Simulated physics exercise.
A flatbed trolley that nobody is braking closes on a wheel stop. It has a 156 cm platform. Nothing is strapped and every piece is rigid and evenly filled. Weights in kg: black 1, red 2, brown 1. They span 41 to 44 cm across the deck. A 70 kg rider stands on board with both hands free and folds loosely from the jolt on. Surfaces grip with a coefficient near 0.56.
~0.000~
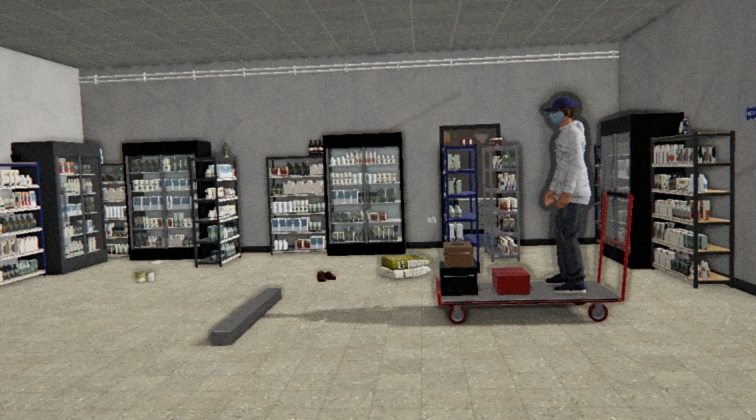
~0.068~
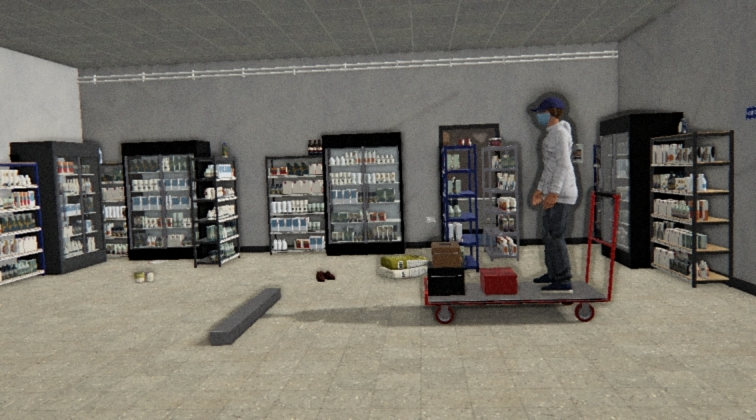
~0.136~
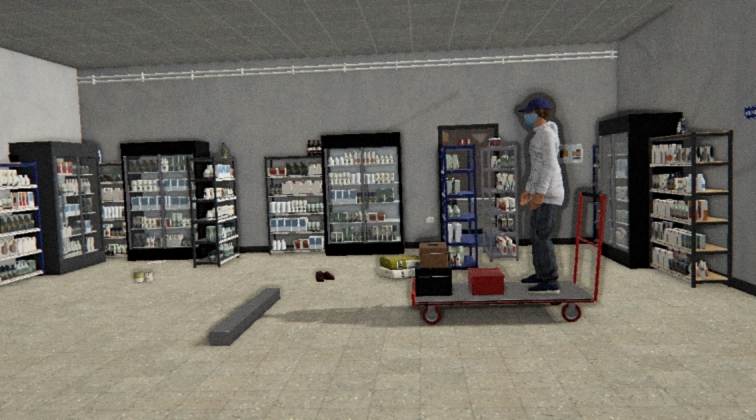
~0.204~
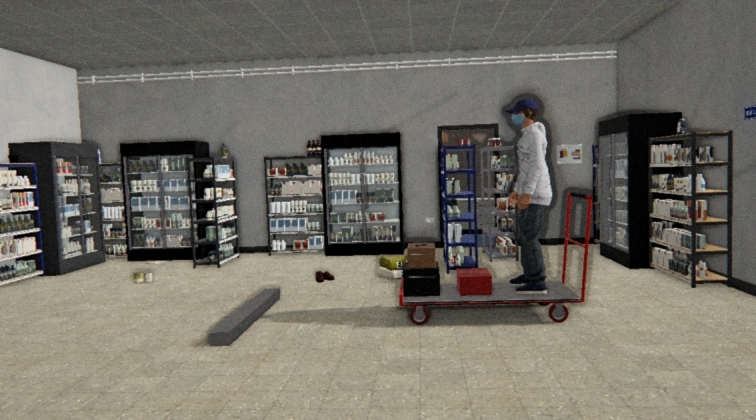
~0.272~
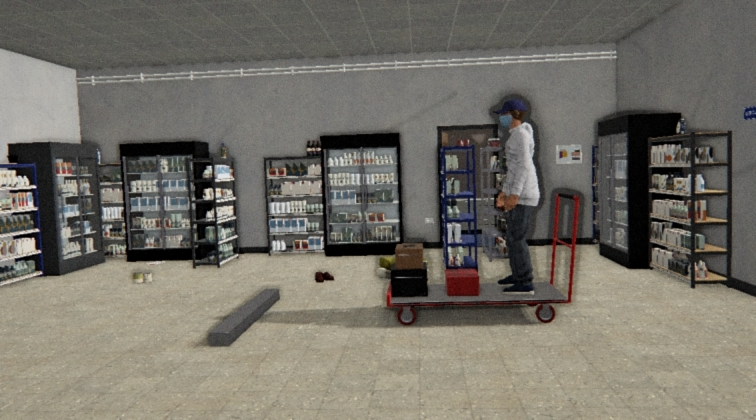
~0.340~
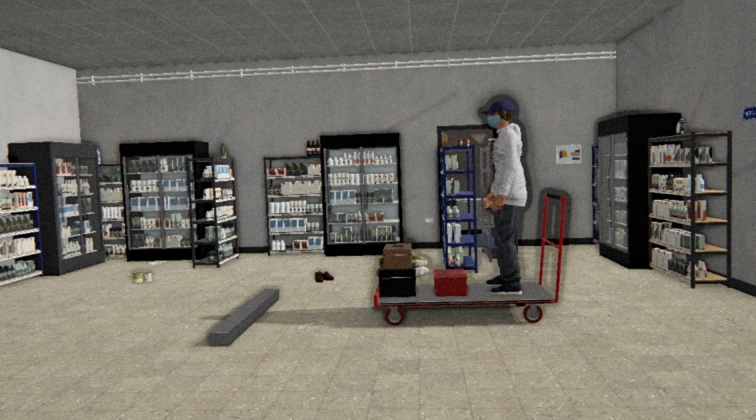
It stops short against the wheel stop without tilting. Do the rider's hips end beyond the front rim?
In the end the rider's hips stay behind the front rim.
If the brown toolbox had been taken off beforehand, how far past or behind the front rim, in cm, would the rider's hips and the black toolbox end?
In that case hips 50 behind, black 20 behind.
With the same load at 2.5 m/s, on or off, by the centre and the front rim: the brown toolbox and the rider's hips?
Then brown off, hips off.
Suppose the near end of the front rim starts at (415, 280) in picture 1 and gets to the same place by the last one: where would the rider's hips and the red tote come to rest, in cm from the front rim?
In that case hips 110 behind, red 60 behind.
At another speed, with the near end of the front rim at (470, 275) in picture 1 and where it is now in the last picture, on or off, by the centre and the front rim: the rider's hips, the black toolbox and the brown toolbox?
Then hips off, black on, brown off.
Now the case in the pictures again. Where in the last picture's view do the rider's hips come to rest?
Near (308, 261).
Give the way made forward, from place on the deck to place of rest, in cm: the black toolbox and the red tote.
Forward: Black 0, red 15.
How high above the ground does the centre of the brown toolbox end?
About 15 cm.
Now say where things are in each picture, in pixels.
Hips (572, 192), brown toolbox (458, 254), rim corner (440, 301); 182 cm short of the stop, in the first picture.
Hips (560, 192), brown toolbox (446, 254), rim corner (426, 301); 171 cm short of the stop, in the second picture.
Hips (547, 192), brown toolbox (433, 255), rim corner (413, 301); 160 cm short of the stop, in the third picture.
Hips (535, 193), brown toolbox (421, 255), rim corner (401, 302); 149 cm short of the stop, in the fourth picture.
Hips (522, 193), brown toolbox (410, 256), rim corner (388, 302); 138 cm short of the stop, in the fifth picture.
Hips (510, 194), brown toolbox (398, 256), rim corner (376, 303); 127 cm short of the stop. Speed about 1.6 m/s, in the sixth picture.
After 1.13 s the deck stops.
After 1.38 s the rider's hips are 88 cm behind the rim, near (335, 225) in the last picture's view.
After 1.68 s the rider's hips are 84 cm behind the rim, near (330, 237) in the last picture's view.
After 2.13 s the rider's hips are 60 cm behind the rim, near (307, 260) in the last picture's view.
Final state at 2.9 s, past the rim, brown toolbox; behind it, black toolbox, red tote and the rider's hips.
